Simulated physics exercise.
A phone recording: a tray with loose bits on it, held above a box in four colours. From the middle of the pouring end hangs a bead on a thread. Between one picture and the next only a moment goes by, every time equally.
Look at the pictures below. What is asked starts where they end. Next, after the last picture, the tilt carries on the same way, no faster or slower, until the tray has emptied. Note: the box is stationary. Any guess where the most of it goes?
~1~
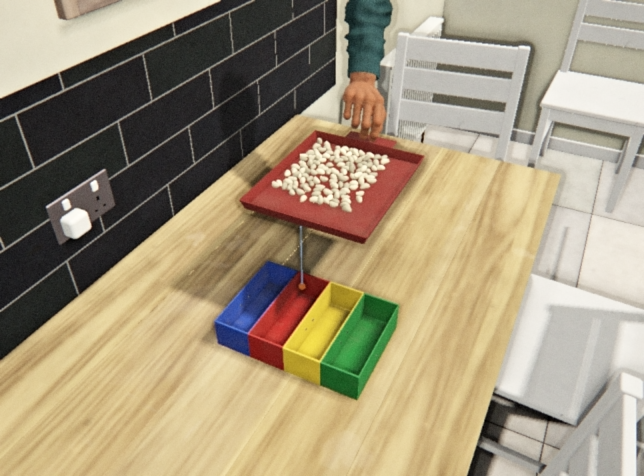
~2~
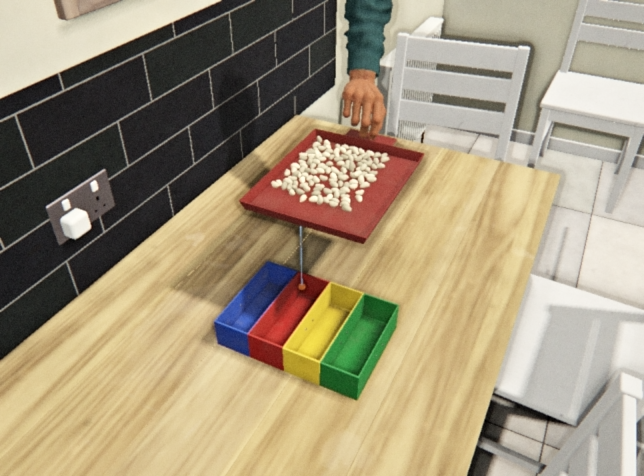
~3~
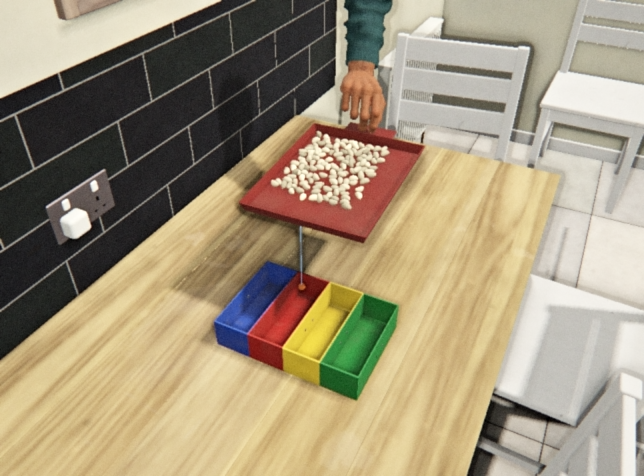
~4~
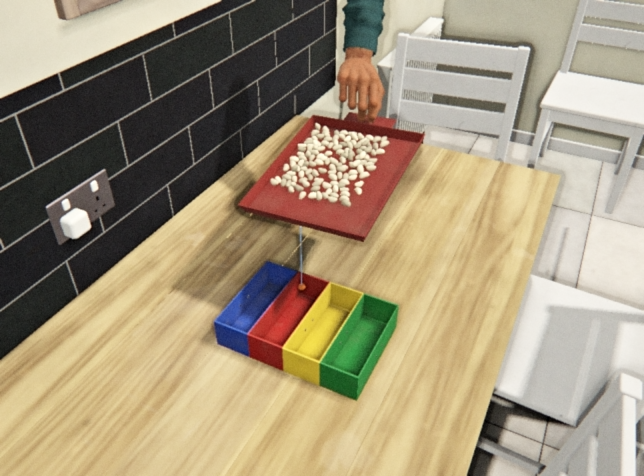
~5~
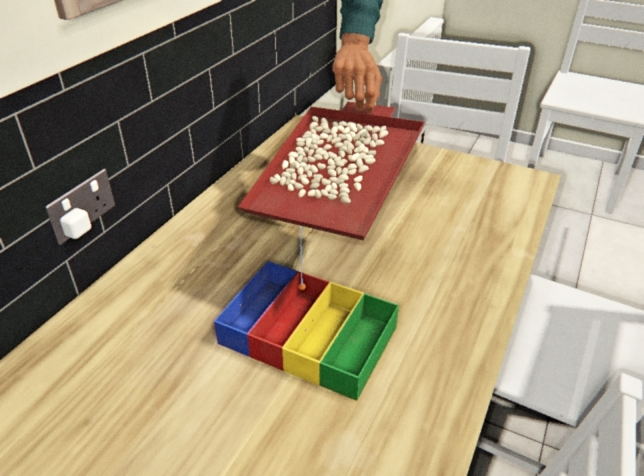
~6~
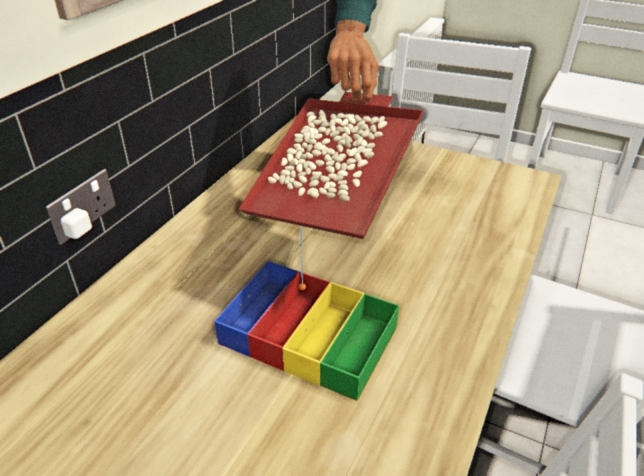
I'd say the blue cell.
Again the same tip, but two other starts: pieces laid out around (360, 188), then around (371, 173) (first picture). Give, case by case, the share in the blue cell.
Try 1: 40 %; try 2: 40 %.
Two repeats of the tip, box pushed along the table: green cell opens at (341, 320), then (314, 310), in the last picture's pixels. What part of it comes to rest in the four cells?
Some 90 percent, followed by some 100 percent.
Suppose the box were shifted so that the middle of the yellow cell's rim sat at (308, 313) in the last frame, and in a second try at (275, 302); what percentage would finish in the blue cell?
It would be roughly 60 per cent, followed by roughly 10 per cent.
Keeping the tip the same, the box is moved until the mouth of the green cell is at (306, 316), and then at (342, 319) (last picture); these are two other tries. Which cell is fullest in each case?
The cell in red, then the blue one.
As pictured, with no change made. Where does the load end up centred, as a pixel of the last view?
The centre comes to rest close to (246, 318).
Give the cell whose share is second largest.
Runner-up: The cell in red.
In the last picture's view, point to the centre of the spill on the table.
Around (208, 309).
Soon after the last picture, tray tipped steeply; most on the tray; a small part falling or outside the box.
A little later, tray tipped right over; about a quarter on the tray; about a quarter in the blue cell; a small part in the red cell; a stray few in the yellow cell; about half falling or outside the box.
Later still, tray tipped past a quarter turn; about half in the blue cell; about a quarter in the red cell; a stray few in the yellow cell; about a third falling or outside the box.
At rest, tray tipped past a quarter turn; about half in the blue cell; about a quarter in the red cell; a stray few in the yellow cell; none in the green cell; about a third outside the box.
